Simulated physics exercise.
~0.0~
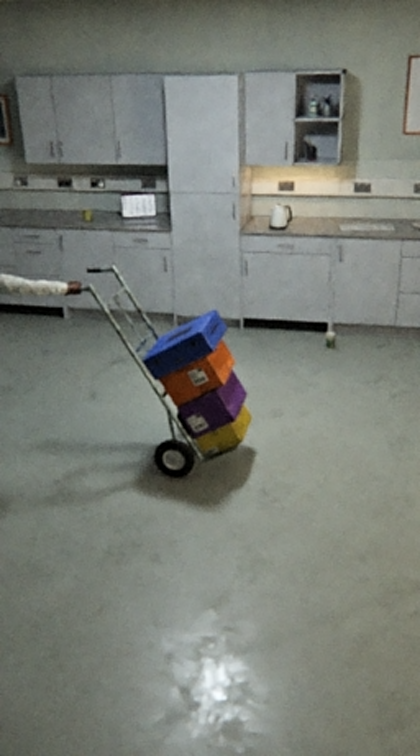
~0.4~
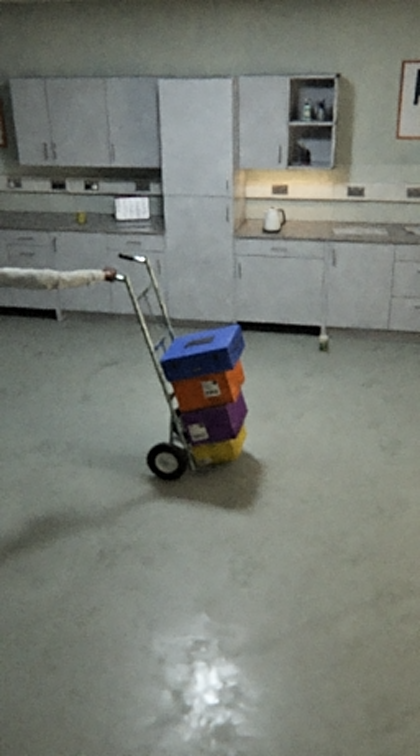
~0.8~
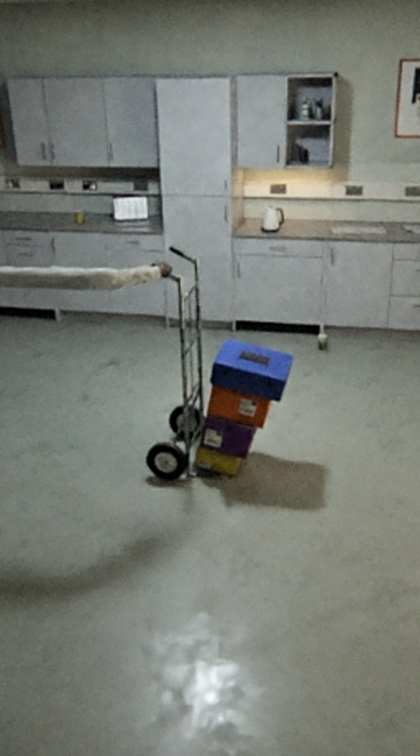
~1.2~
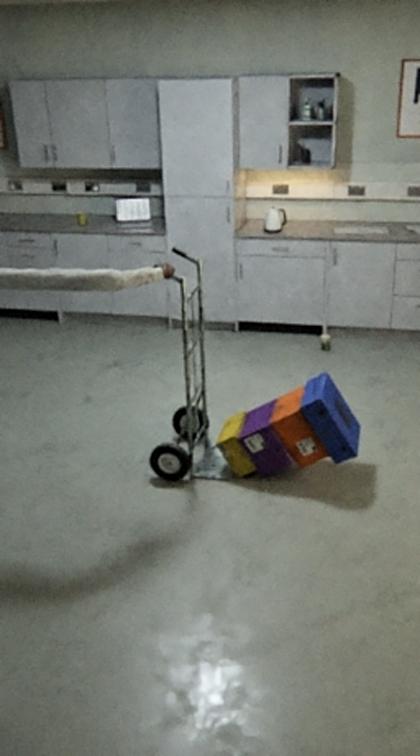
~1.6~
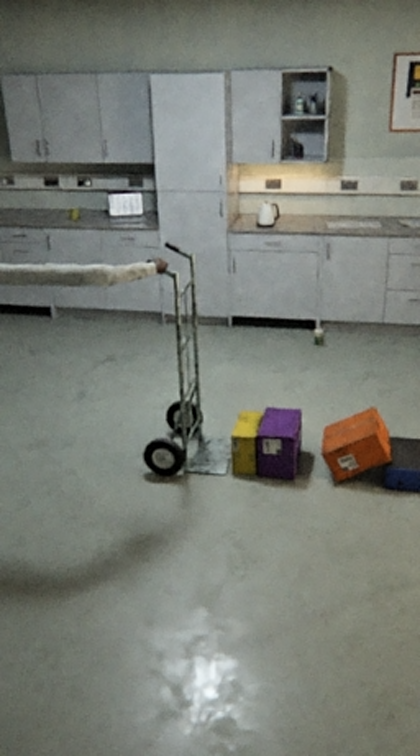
At the start, an outstretched arm at the left holds a tilted two-wheeled hand truck in a kitchen, with a blue box on top of orange, purple and yellow ones. The arm swings the truck upright, and the stack moves with it. As the truck comes upright, the boxes lean away to the right, then topple over together in a slanting row. The orange and blue boxes separate and tumble farther right. At the end, the truck stands upright, still held, with the yellow box tipped over beside the purple one near its plate, and the orange and blue boxes lying apart on the floor.
